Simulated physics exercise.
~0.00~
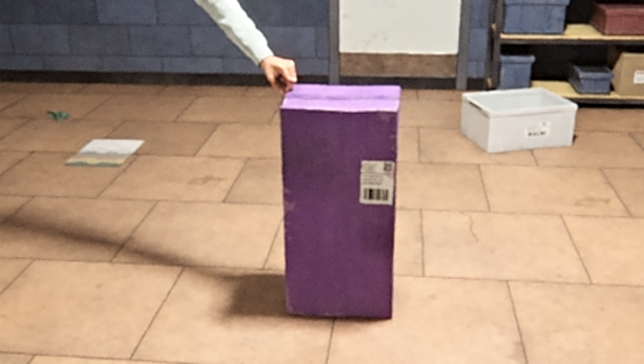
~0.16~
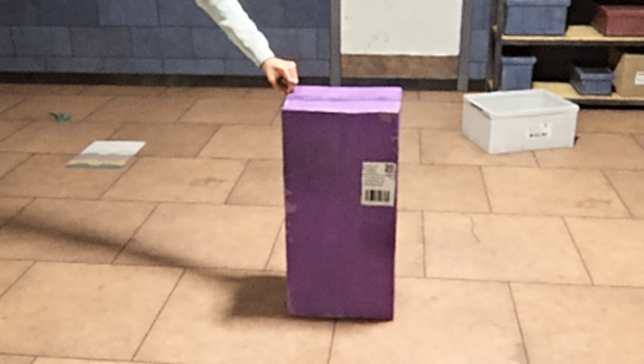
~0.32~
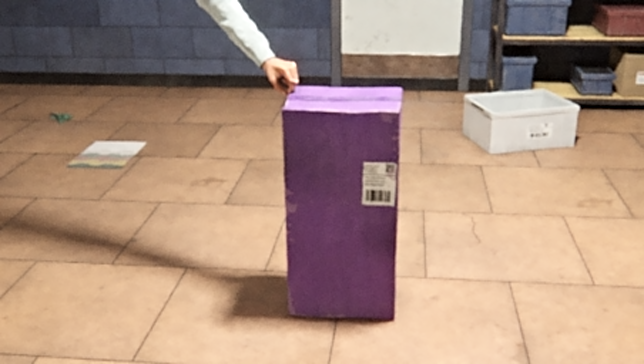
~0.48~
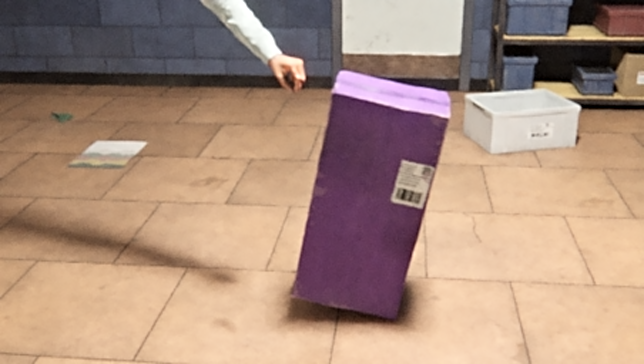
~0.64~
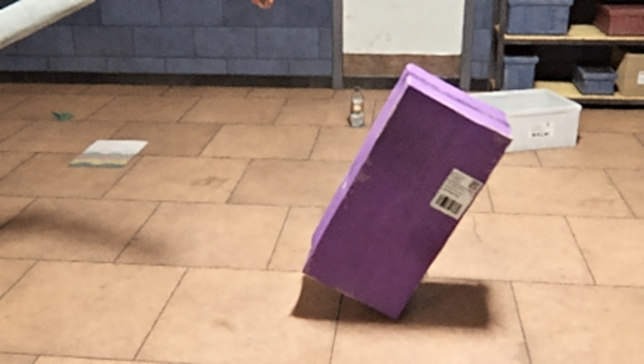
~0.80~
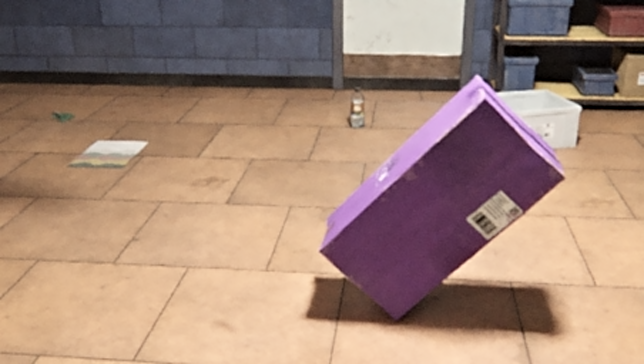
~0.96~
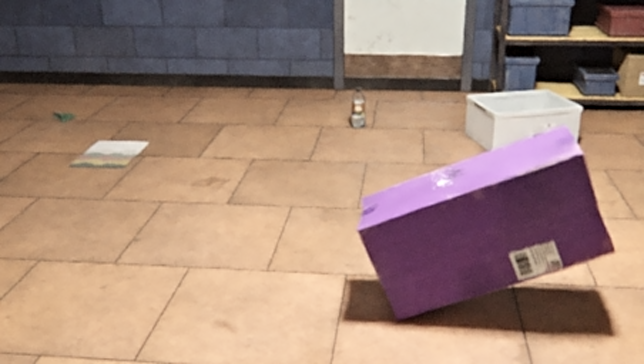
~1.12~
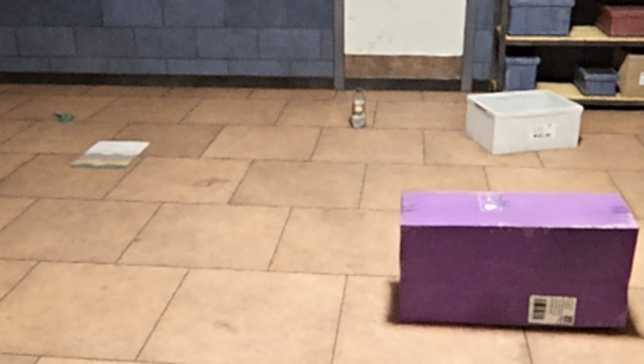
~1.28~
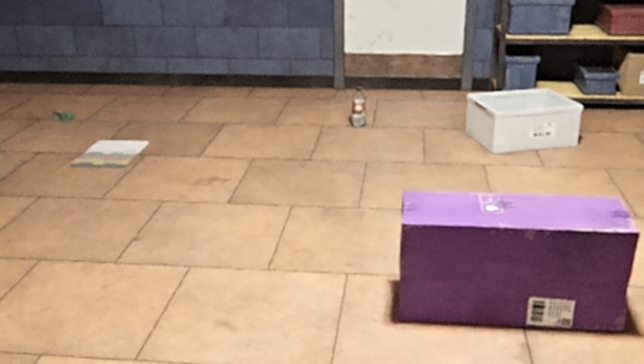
A tall purple parcel stood upright on a tiled floor with a hand at its top, then tilted to the right as the hand let go and drew back. It toppled over and came to rest lying on its side.
